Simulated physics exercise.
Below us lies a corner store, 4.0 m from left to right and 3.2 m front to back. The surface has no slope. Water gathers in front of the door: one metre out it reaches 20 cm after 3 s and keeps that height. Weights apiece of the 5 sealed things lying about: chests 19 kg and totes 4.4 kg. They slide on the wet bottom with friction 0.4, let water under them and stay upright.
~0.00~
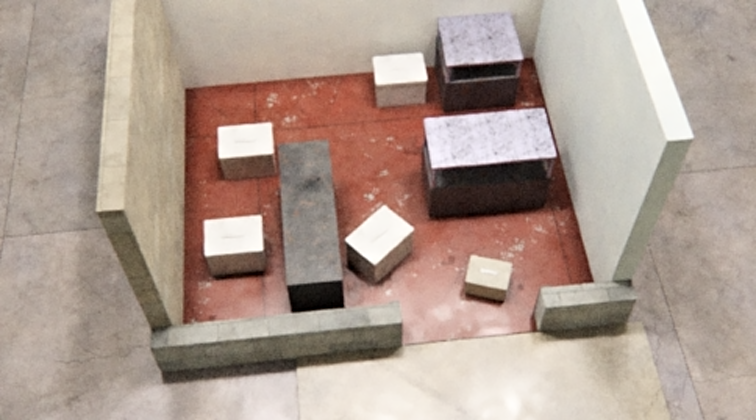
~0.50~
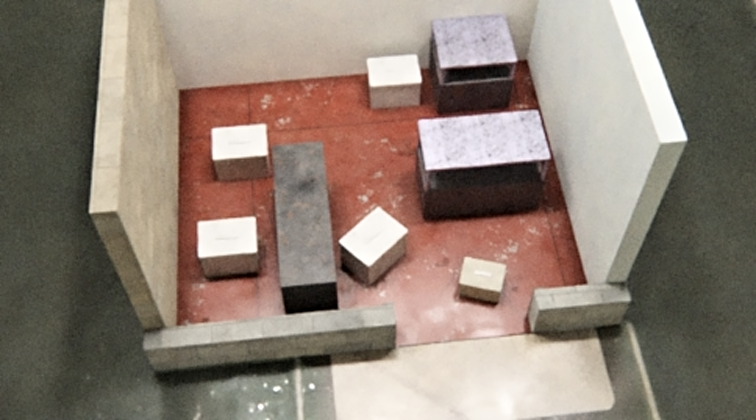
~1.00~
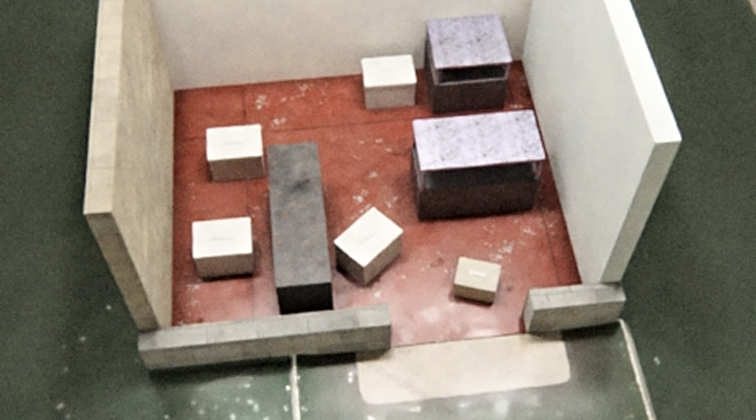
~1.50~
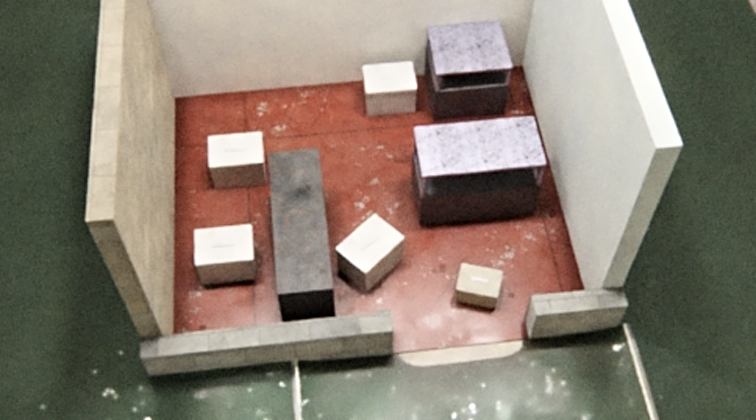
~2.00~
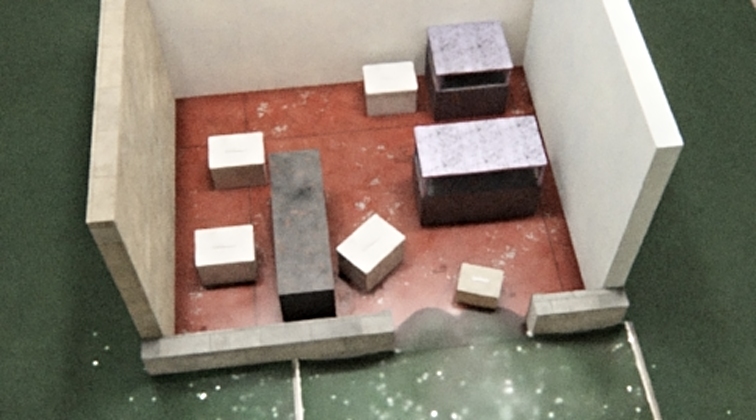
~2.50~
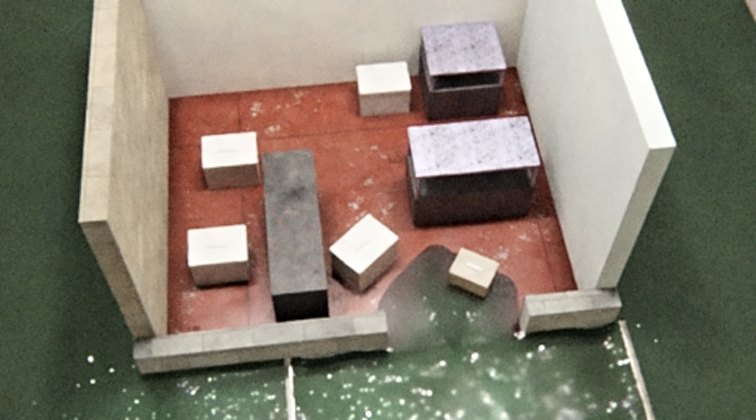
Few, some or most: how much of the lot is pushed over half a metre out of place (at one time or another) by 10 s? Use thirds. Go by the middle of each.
It is one to two thirds.
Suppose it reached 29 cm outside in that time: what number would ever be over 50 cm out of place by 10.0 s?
Then 5.
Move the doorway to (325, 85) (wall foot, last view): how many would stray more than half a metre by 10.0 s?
In that case 4 of them.
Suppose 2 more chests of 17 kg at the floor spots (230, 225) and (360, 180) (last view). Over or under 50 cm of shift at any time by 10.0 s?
In that order: Short of it, over.
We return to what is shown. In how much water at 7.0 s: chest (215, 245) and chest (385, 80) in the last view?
Roughly 0 and 10 cm.
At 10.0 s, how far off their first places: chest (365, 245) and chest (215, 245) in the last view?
In turn: 200 cm, 5 cm.
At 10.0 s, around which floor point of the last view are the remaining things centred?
Near (304, 185).
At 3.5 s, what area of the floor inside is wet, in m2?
About 3.0 m2.
After 3.5 s 1 of 5 are over 50 cm from their spots; 1 afloat.
After 4.5 s 1 of 5 are over 50 cm from their spots; 1 afloat.
After 7.0 s 2 of 5 are over 50 cm from their spots; 2 afloat.
After 10.0 s 3 of 5 are over 50 cm from their spots, and 3 have been at some point; 3 afloat.
